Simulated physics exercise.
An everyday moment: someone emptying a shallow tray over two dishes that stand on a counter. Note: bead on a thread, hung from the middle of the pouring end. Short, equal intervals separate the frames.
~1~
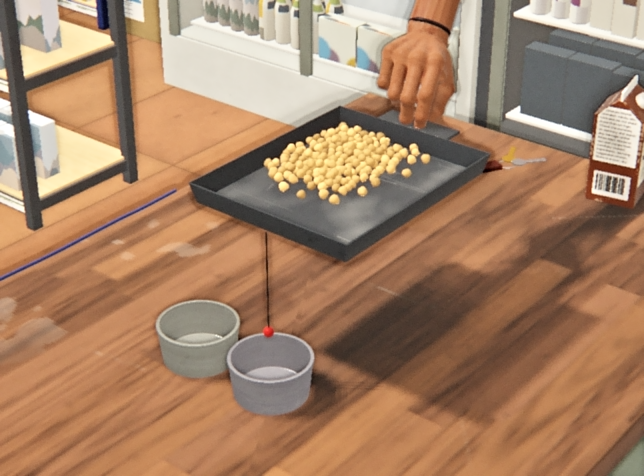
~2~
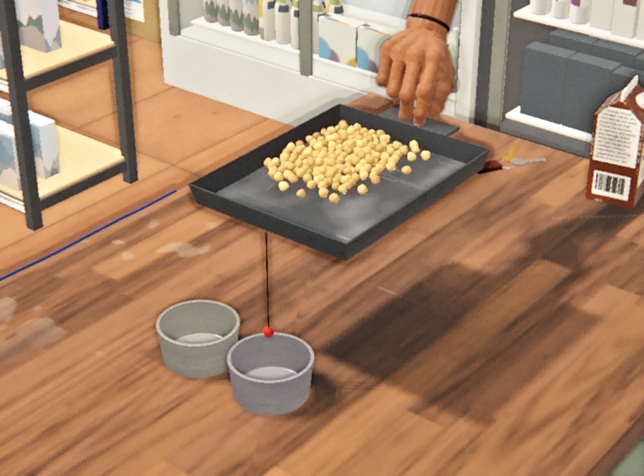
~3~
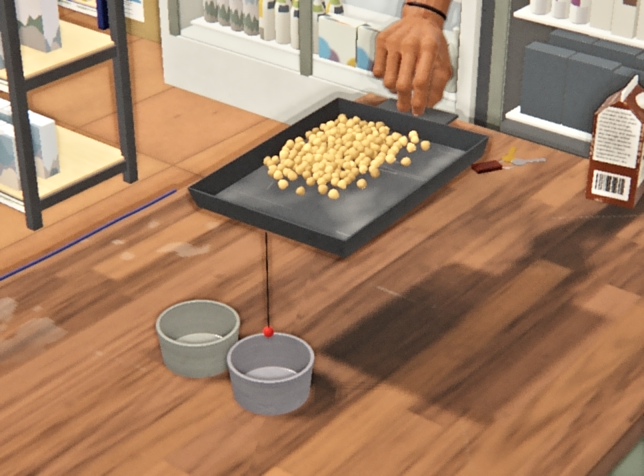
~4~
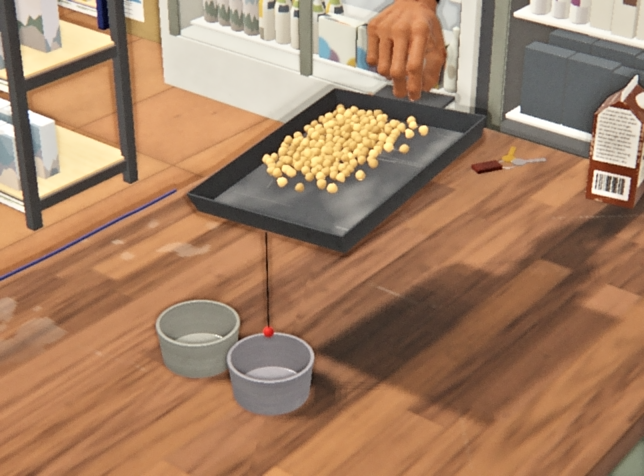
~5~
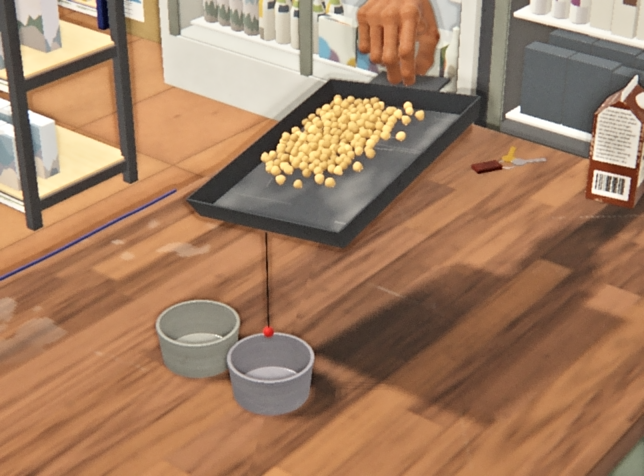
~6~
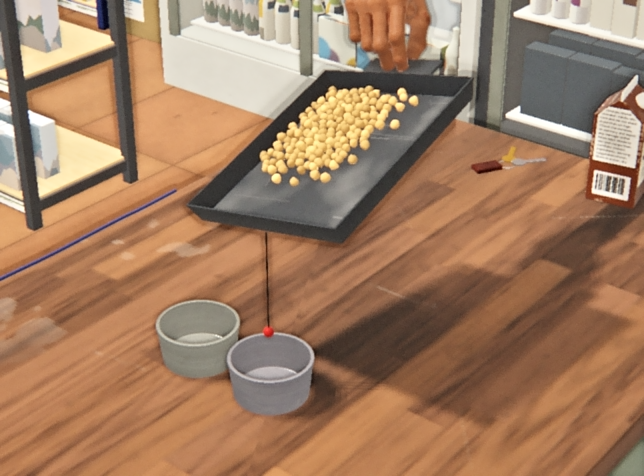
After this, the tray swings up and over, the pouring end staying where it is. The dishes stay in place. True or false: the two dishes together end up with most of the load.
True.
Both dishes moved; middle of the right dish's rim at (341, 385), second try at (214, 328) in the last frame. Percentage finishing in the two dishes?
0 % and 70 %.
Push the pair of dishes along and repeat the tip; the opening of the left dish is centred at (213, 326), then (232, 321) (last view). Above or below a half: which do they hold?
One: More than half. Two: Over half.
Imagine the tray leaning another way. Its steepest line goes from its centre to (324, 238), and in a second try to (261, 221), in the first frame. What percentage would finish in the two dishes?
Near 10 % and 50 %.
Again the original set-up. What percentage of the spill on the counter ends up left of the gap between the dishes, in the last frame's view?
Left fraction: Around 50 per cent.
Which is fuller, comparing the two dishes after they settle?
The fuller one is the one on the left.
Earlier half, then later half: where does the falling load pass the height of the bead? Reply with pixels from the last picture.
Points: About (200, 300), then about (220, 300).
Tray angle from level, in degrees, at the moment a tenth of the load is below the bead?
Roughly 80 degrees at that moment.
Soon after the last picture, tray tipped steeply; nearly all on the tray; a stray few in the left dish; a stray few in the air.
A little later, tray tipped past a quarter turn; about half on the tray; about a third in the left dish; a small part outside both; a small part in the air.
Later still, tray tipped past a quarter turn; most in the left dish; about a quarter outside both.
At rest, tray tipped past a quarter turn; none in the right dish; most in the left dish; about a quarter outside both.
